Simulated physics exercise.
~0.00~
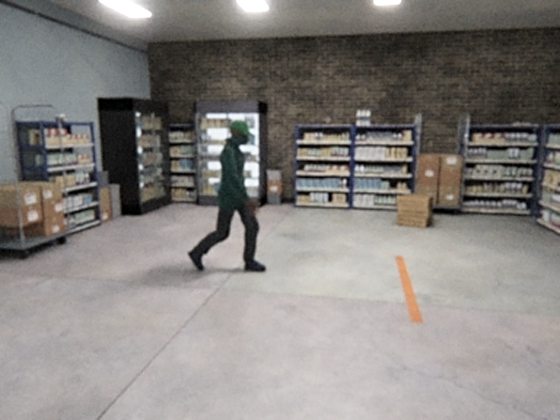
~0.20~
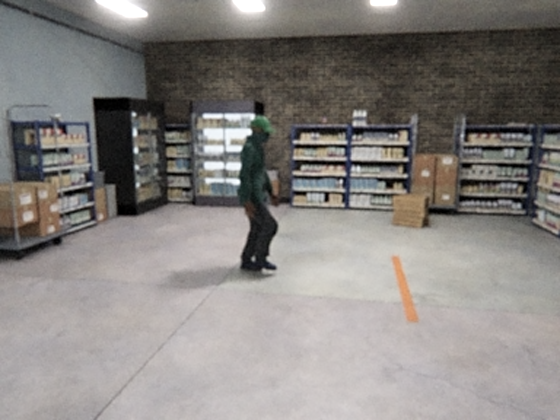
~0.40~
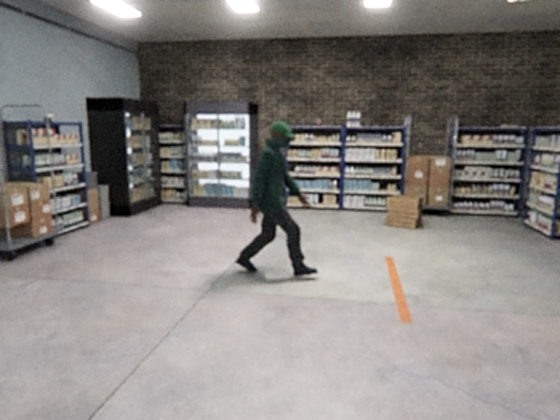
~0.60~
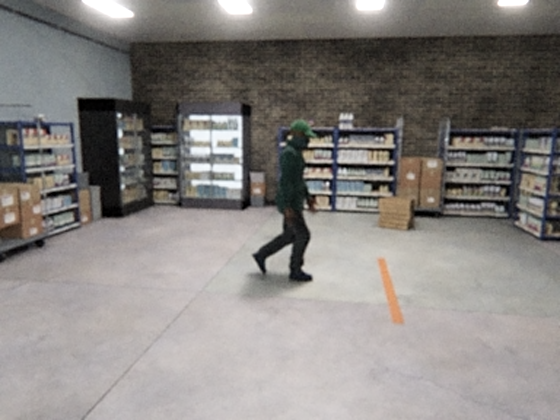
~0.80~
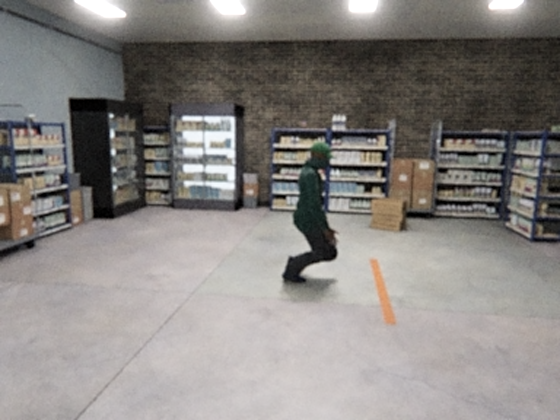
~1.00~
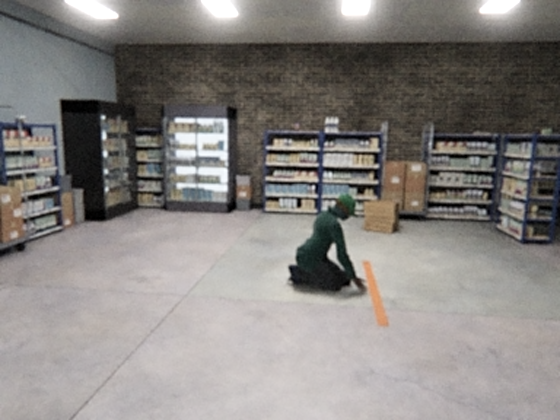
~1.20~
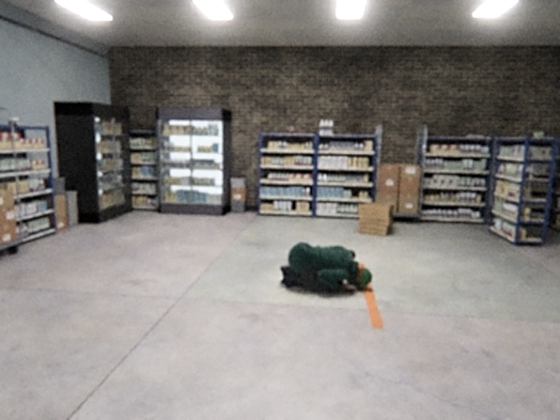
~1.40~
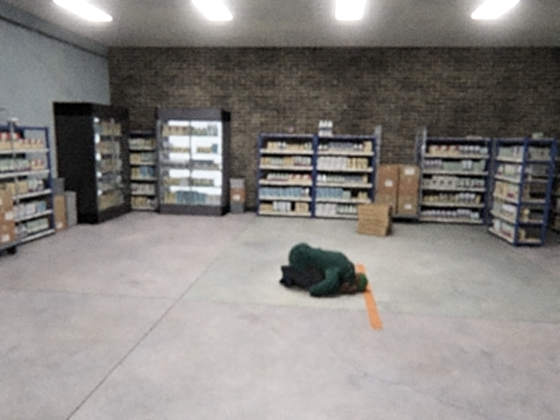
In a storeroom lined with stocked shelves, a person in green and dark clothes strode right toward an orange floor stripe, sank to the knees, then folded forward onto the floor and lay still, crumpled up with the chest just short of the stripe.
